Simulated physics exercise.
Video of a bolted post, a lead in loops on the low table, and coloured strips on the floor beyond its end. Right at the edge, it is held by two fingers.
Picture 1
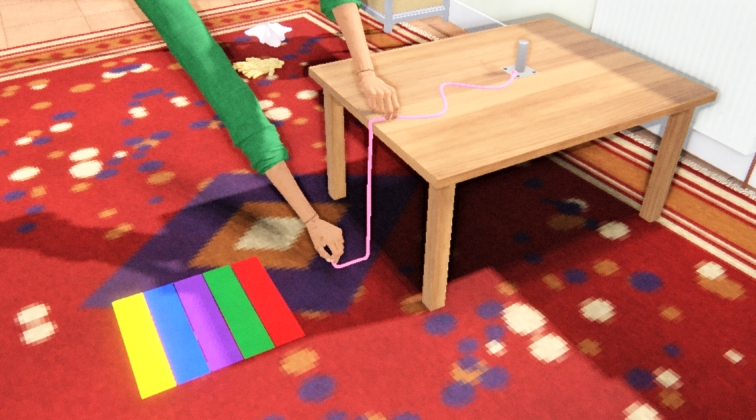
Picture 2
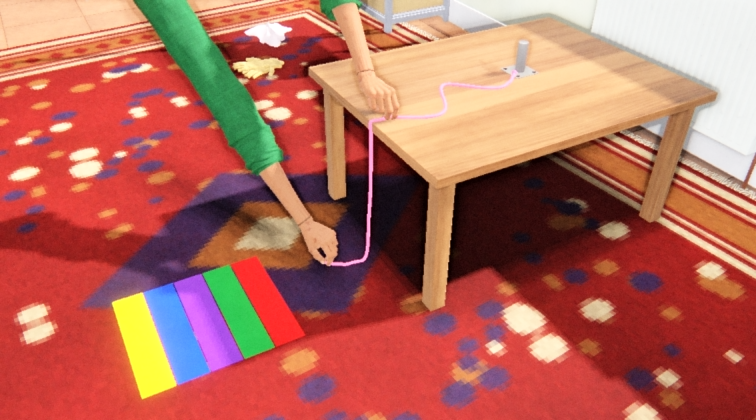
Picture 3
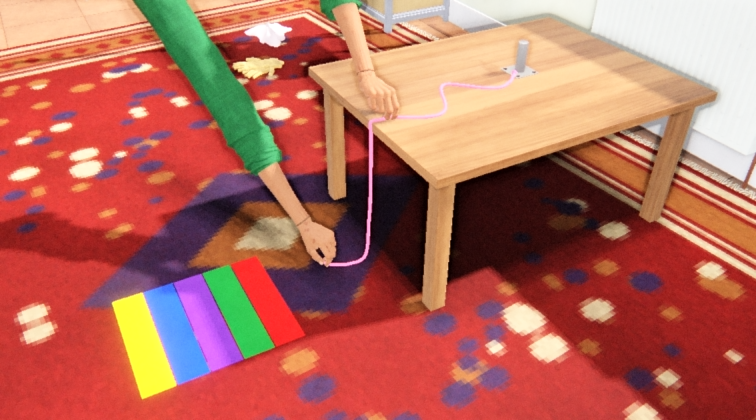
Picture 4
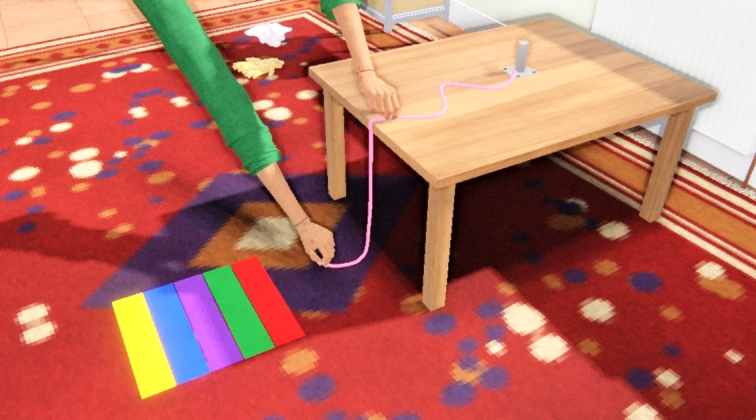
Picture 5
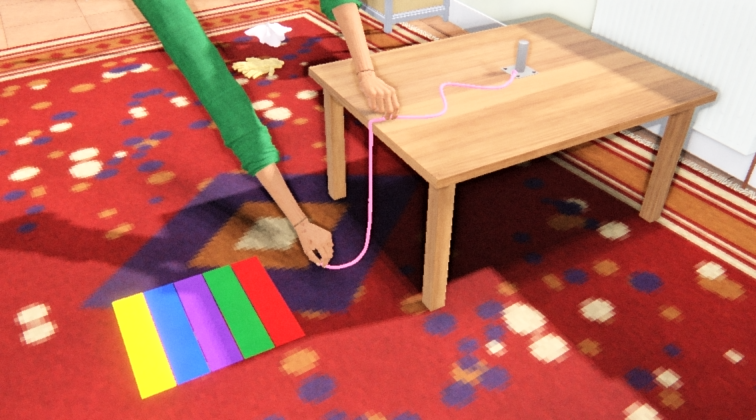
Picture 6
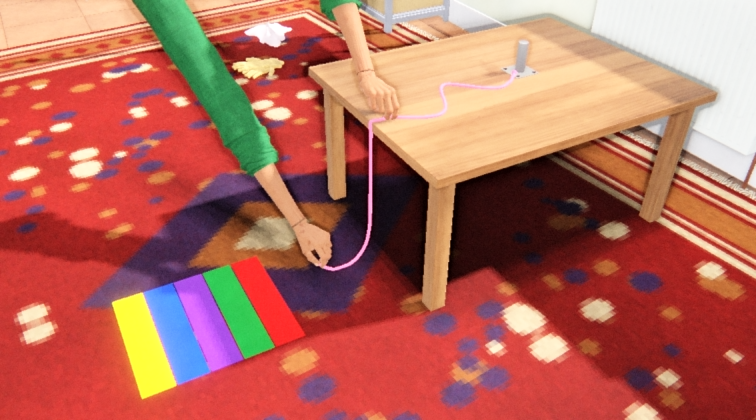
At the start, a person in green sleeves pins a pink cord to the edge of a low wooden table with one hand while the other holds its end near the rug, beside five coloured strips. The lower hand then shifts very slightly left, the hanging cord curving a little, while everything else stays still.
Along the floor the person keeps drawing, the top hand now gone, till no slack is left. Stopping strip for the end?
Blue.
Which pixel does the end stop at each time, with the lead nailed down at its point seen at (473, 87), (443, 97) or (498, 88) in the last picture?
Those spots come out as (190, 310), (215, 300) and (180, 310).
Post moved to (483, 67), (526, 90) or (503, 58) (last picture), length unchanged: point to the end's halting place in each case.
Approximate places, in that order: (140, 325), (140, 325), (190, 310).
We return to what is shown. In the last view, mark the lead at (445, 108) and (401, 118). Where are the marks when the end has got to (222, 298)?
The first goes to (396, 111), the other to (364, 143).
Soon after, end near (223, 298); over green.
After that, end near (191, 309); over purple.
At the stop, end near (173, 315); over blue. Over blue.
